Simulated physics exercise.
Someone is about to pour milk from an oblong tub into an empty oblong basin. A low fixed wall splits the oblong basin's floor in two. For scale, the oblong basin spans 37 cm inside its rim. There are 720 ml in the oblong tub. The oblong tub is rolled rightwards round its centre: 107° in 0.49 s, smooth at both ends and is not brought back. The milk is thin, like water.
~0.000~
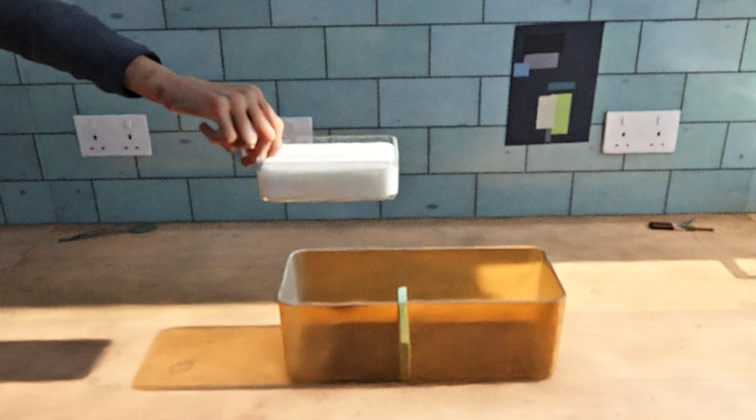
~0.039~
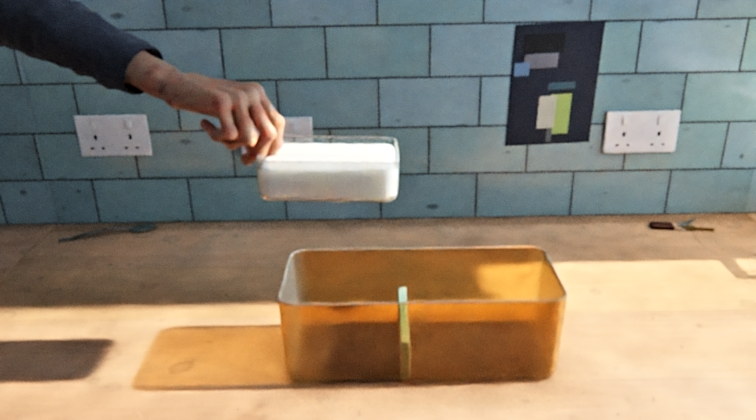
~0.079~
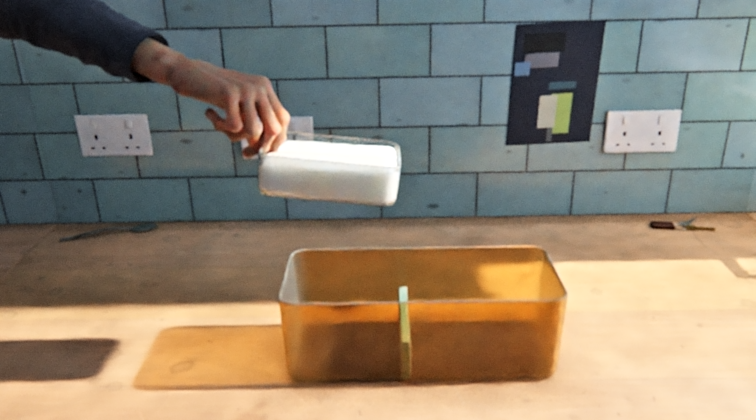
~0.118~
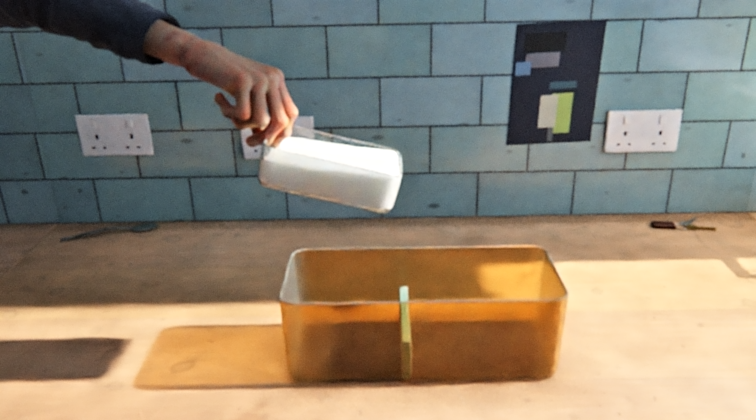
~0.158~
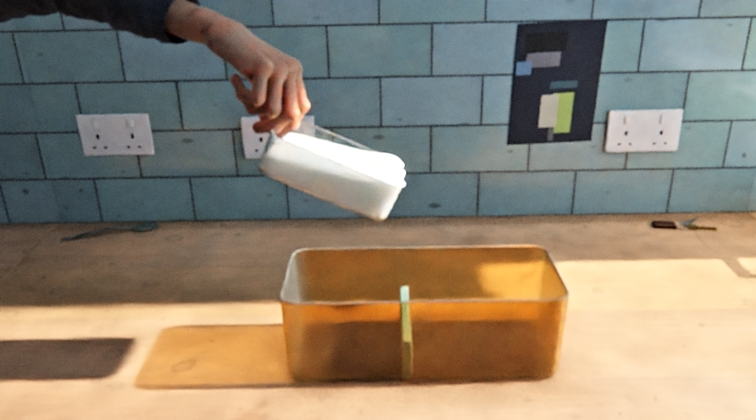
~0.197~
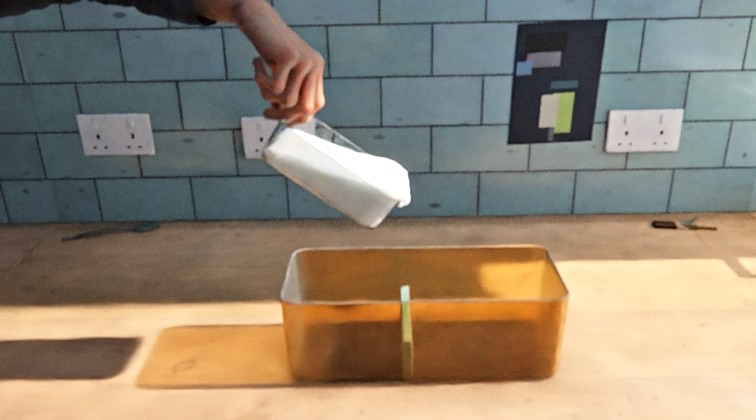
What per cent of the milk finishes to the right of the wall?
Roughly 76 per cent is past the wall.
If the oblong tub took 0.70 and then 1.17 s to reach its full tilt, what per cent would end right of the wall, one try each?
First 80, then 80 per cent.
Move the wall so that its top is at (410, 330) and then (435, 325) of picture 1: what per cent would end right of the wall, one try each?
In turn about 65 and 40 per cent.
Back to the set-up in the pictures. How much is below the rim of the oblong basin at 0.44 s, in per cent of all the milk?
Some 56 per cent.
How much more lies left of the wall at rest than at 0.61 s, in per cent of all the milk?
Near 10 in a hundred.
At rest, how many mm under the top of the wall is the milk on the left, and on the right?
Some 54 mm on the left and 40 mm on the right.
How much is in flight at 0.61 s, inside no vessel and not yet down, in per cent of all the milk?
Near 10 in a hundred.
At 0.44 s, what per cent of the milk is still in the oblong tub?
Near 10 in a hundred.
After 0.44 s the tilt is 104° and 10 per cent is still to pour, 0 is left of the wall and 56 right of it.
After 0.61 s the tilt is 107° and 2 per cent is still to pour, 8 is left of the wall and 78 right of it.
After 0.79 s the tilt is 107° and 0 per cent is still to pour, 16 is left of the wall and 75 right of it.
After 0.99 s the tilt is 107° and 0 per cent is still to pour, 18 is left of the wall and 76 right of it.
In the end 18 per cent lies left of the wall, 76 right of it and 6 outside.
